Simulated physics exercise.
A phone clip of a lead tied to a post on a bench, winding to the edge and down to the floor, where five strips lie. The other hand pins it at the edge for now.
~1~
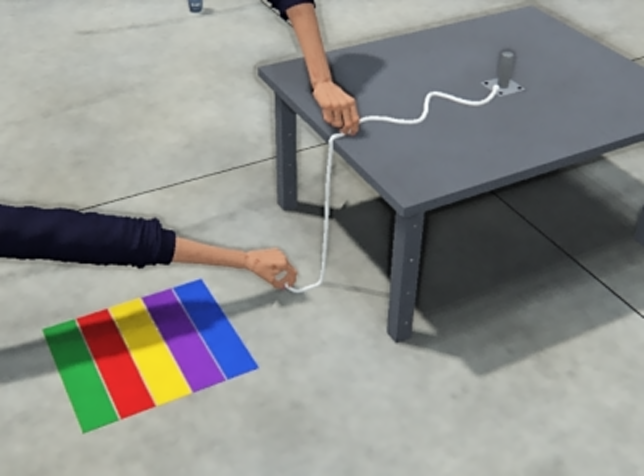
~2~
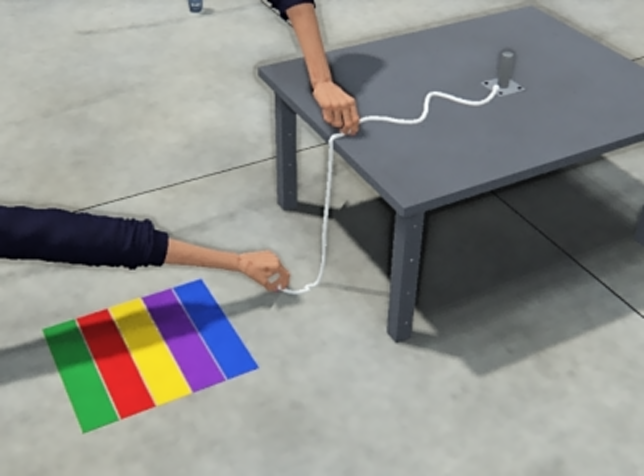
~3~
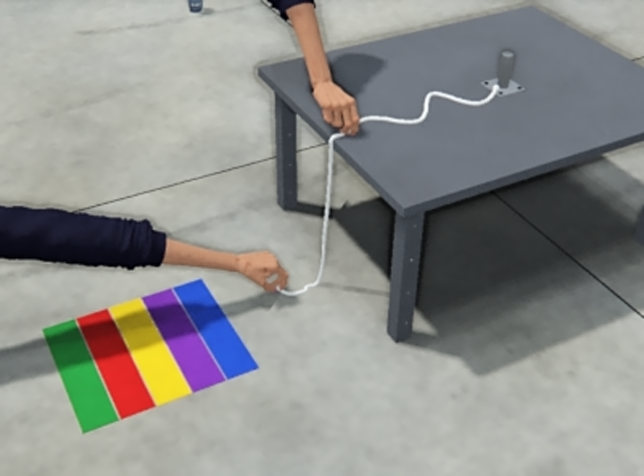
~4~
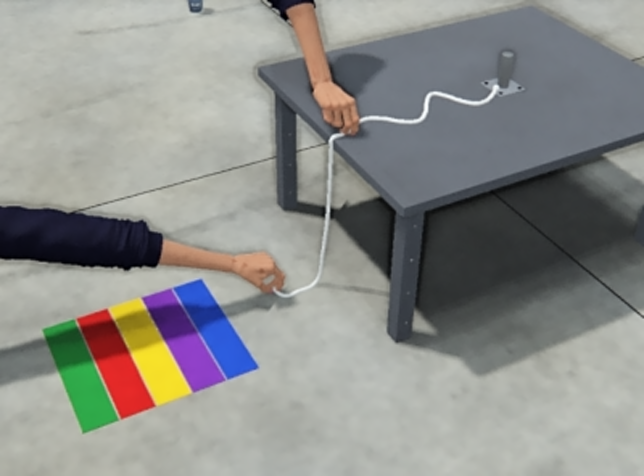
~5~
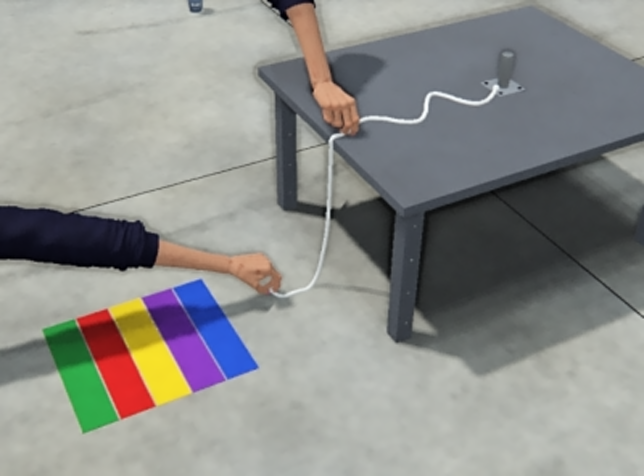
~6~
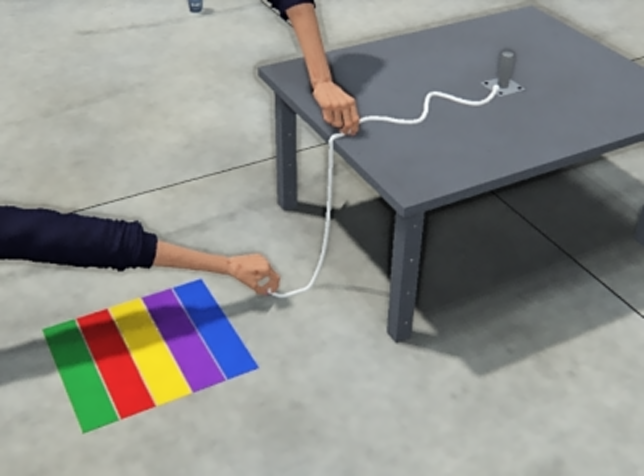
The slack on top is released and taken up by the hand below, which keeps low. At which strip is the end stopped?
Over red.
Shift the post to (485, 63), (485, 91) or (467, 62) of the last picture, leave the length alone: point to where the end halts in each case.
Near (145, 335), (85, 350) and (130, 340).
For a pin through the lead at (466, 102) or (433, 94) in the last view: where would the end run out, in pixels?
In that order: (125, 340) and (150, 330).
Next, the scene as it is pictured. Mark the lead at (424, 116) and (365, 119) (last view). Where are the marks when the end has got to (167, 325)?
They go to (382, 121) and to (329, 145).
Early on, end near (167, 326); over purple.
Midway, end near (133, 337); over yellow.
At the end of the slack, end near (113, 344); over red. The end stops over the red strip.
